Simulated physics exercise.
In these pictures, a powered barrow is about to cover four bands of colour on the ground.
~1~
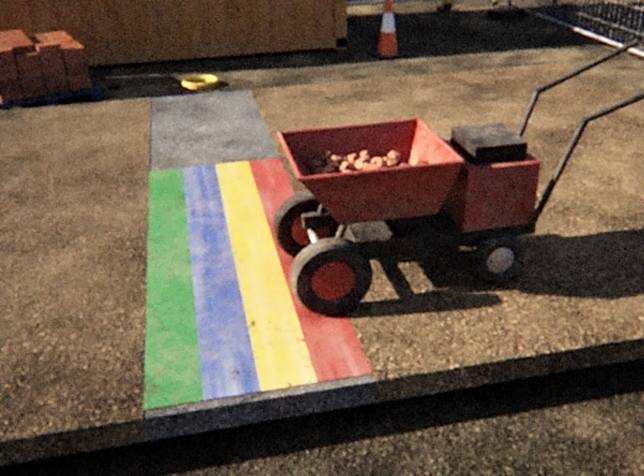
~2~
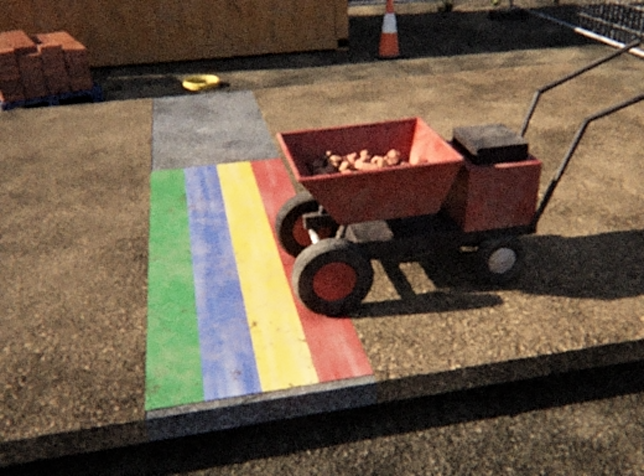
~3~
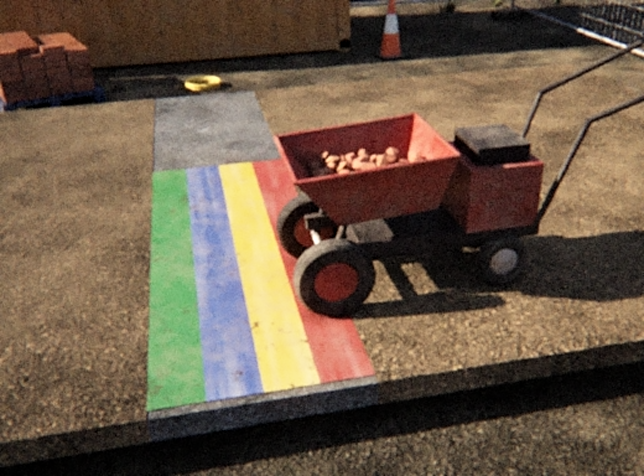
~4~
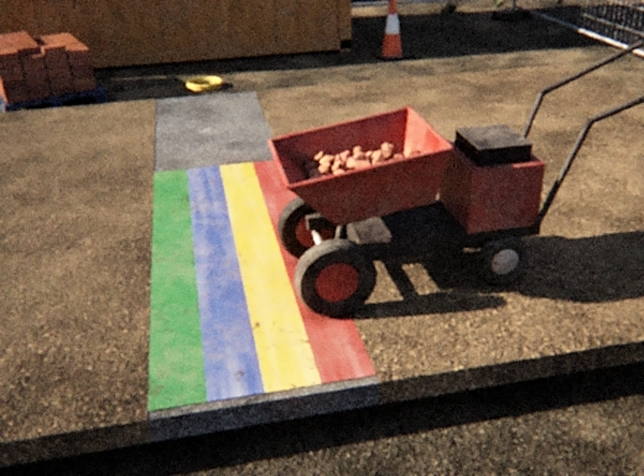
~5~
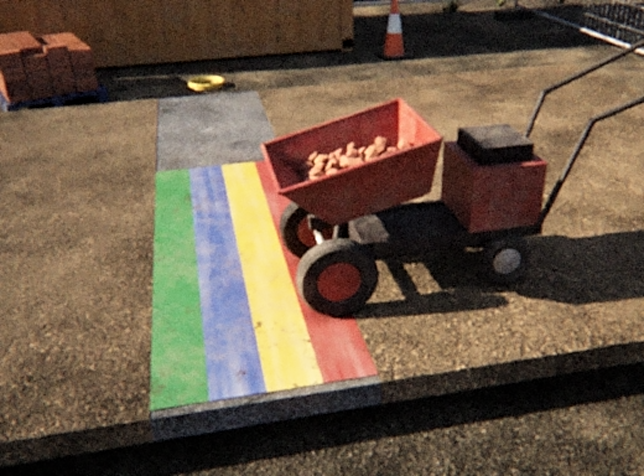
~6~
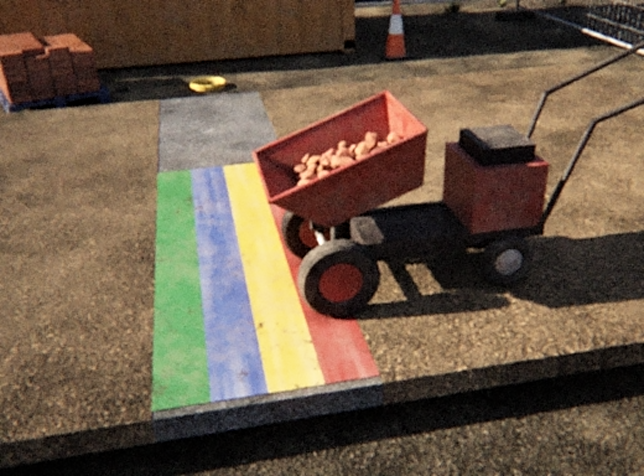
In this clip, a red powered barrow loaded with rubble stands beside green, blue, yellow and red strips on the ground, and its skip, level at first, gradually tilts forward to the left with the load still inside.
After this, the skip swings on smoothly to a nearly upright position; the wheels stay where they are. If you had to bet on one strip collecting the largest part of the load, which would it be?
I would bet on the green strip.
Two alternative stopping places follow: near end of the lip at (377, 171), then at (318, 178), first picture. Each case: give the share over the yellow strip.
First spot: 40 %, second spot: 0 %.
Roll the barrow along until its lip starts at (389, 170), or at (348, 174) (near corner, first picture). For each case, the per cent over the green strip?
10 % and 30 %.
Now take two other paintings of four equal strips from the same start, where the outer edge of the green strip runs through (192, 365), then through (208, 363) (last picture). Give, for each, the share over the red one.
I'd estimate some 0 per cent, and then some 0 per cent.
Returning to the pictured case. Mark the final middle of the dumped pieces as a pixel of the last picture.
At about (176, 302), give or take.
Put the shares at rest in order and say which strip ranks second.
The strip in second place is the strip in blue.
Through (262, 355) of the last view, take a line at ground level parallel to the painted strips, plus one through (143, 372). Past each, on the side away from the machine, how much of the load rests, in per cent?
About 100 and 20 %.
Just after the last frame, skip tipped steeply; every one in the skip.
A moment on, skip tipped right over; roughly two thirds in the skip; about a tenth over the blue strip; roughly a quarter over the green strip.
Further on, skip tipped right over; about a tenth in the skip; roughly a quarter over the blue strip; roughly half over the green strip; roughly a quarter off the paint.
When it is over, skip tipped right over; just a few in the skip; not one over the red strip; not one over the yellow strip; roughly a quarter over the blue strip; roughly half over the green strip; roughly a quarter off the paint.
